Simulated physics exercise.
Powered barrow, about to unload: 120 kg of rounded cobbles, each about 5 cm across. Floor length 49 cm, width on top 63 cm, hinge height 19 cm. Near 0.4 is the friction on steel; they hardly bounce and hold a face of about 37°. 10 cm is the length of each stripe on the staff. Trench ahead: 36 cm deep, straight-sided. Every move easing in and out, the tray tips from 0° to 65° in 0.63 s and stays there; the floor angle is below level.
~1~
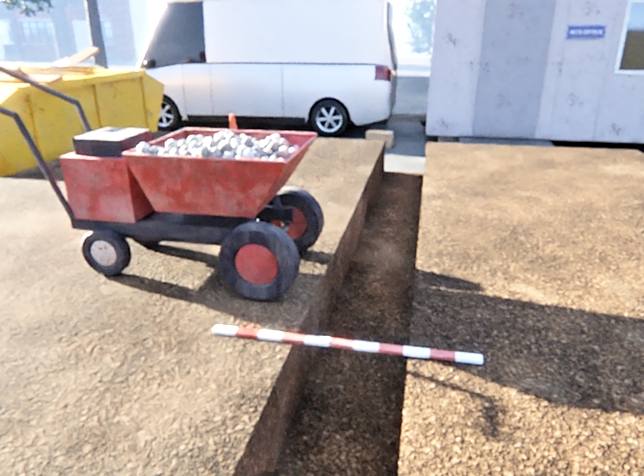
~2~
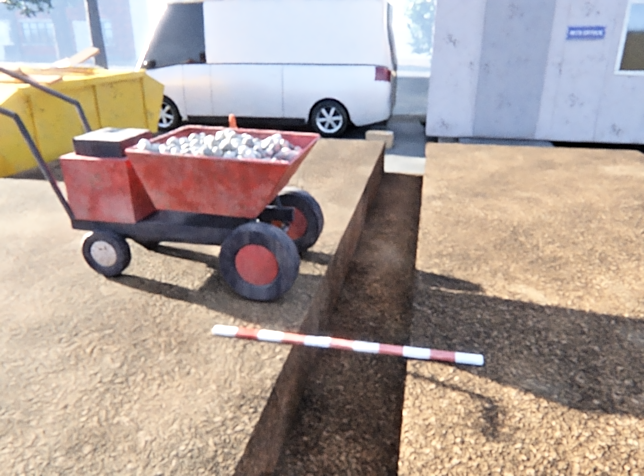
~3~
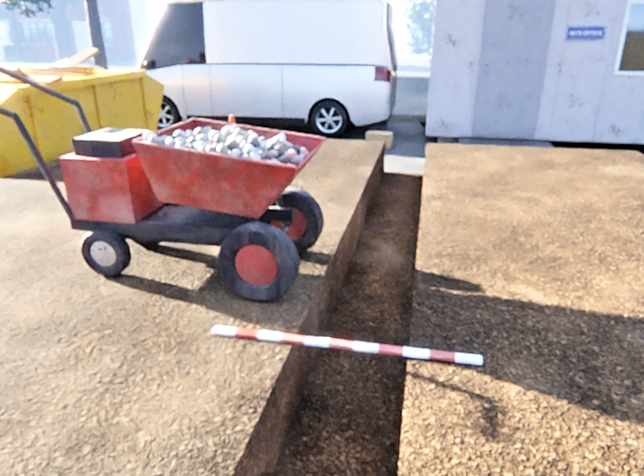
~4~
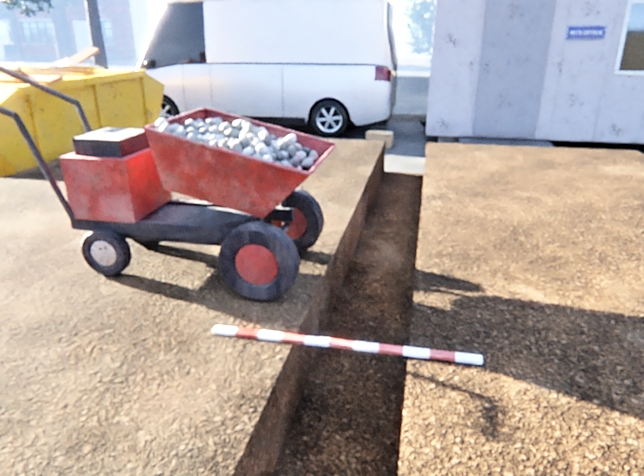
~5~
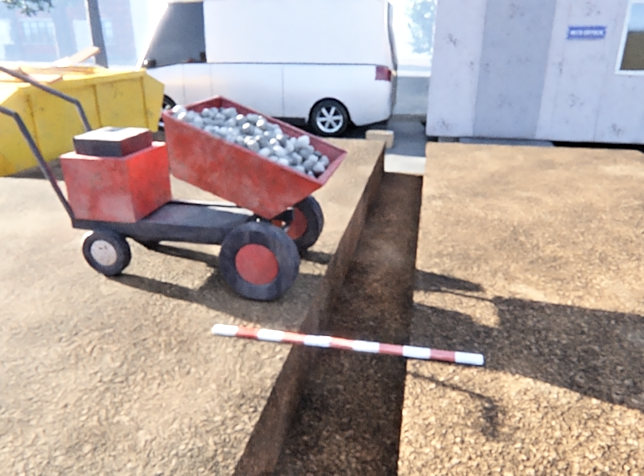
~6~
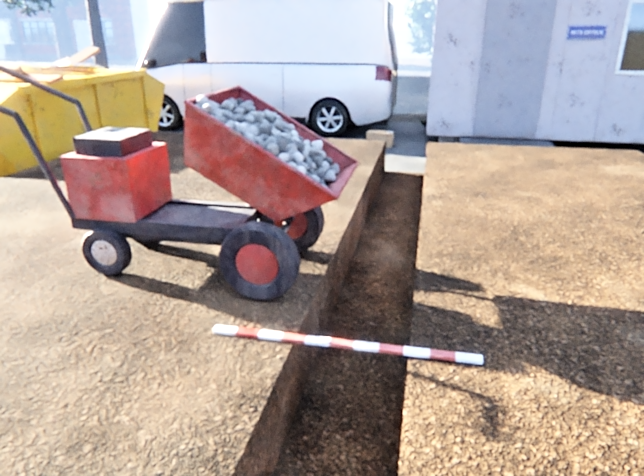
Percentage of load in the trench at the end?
44 per cent.
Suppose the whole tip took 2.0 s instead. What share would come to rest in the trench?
With that timing, about 65 per cent.
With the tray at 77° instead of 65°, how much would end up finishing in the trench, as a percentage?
About 50%.
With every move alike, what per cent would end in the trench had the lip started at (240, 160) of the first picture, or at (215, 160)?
75 %, then 80 %.
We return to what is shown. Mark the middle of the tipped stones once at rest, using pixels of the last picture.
The middle should be near (408, 320).
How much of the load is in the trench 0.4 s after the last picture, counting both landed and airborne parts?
Roughly 15% by that time.
Then, 0.2 s after the last picture the floor is at 55°, 100 % in the tray; the foremost stones are at (353, 209).
Then, 0.4 s after the last picture the floor is at 65°, 81 % in the tray, 13 % in the trench, 6 % past the trench; the foremost stones are at (434, 280).
Then, 0.8 s after the last picture the floor is at 65°, 41 % in the tray, 20 % in the trench, 40 % past the trench; the foremost stones are at (570, 285).
Then, 2.7 s after the last picture the floor is at 65°, 16 % in the tray, 44 % in the trench, 40 % past the trench; the foremost stones are past the picture's edge.
